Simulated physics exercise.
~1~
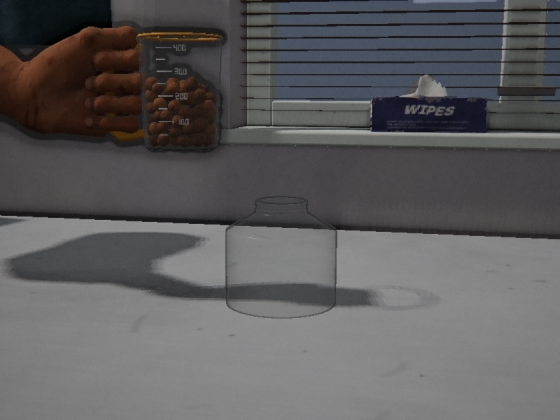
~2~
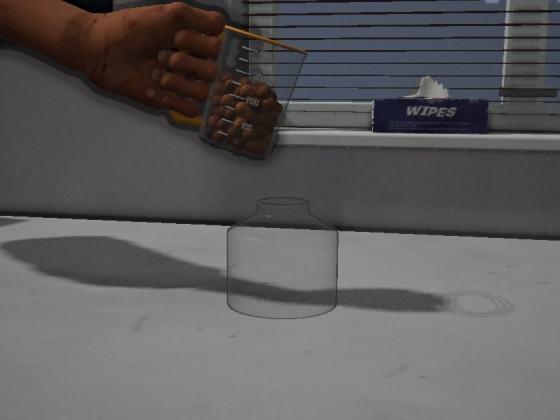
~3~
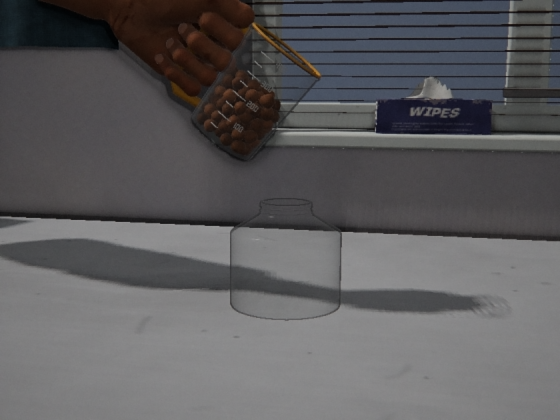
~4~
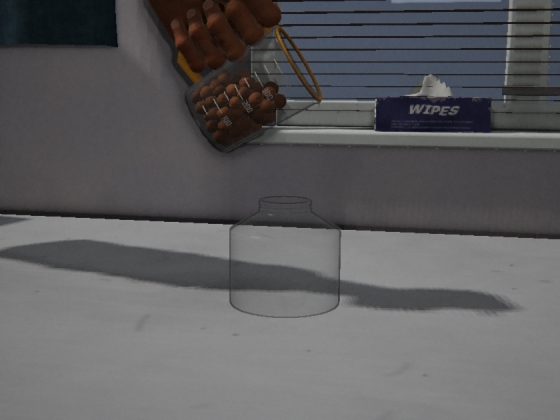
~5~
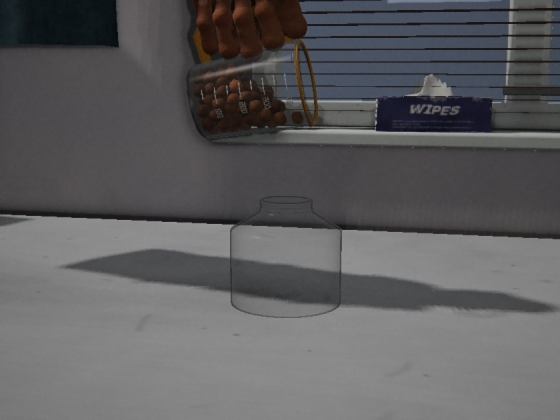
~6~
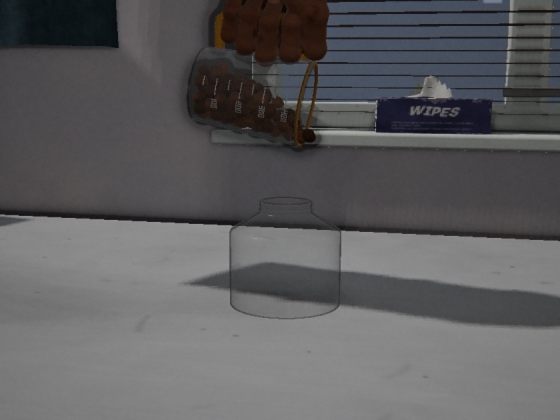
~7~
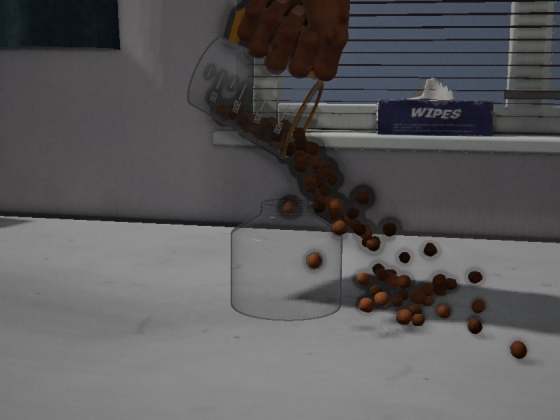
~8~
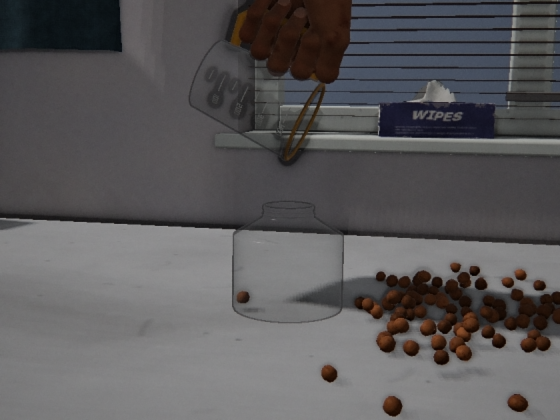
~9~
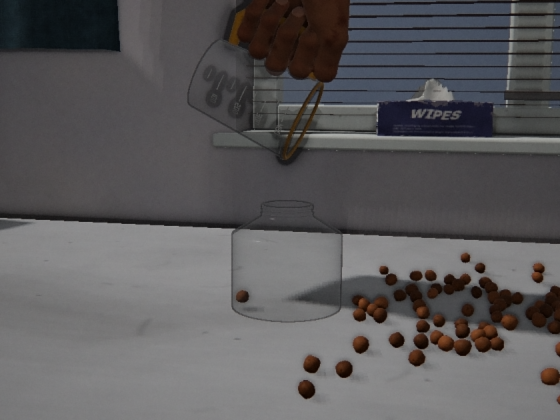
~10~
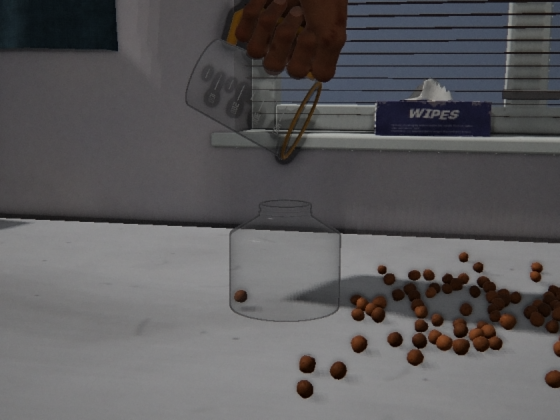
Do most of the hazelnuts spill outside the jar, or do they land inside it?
Most of them spill outside, scattering over the counter to the right of the jar. Hardly any end up in the jar or stay in the cup.
Above a grey counter, a hand tips a clear cup and hazelnuts spill beside the jar.
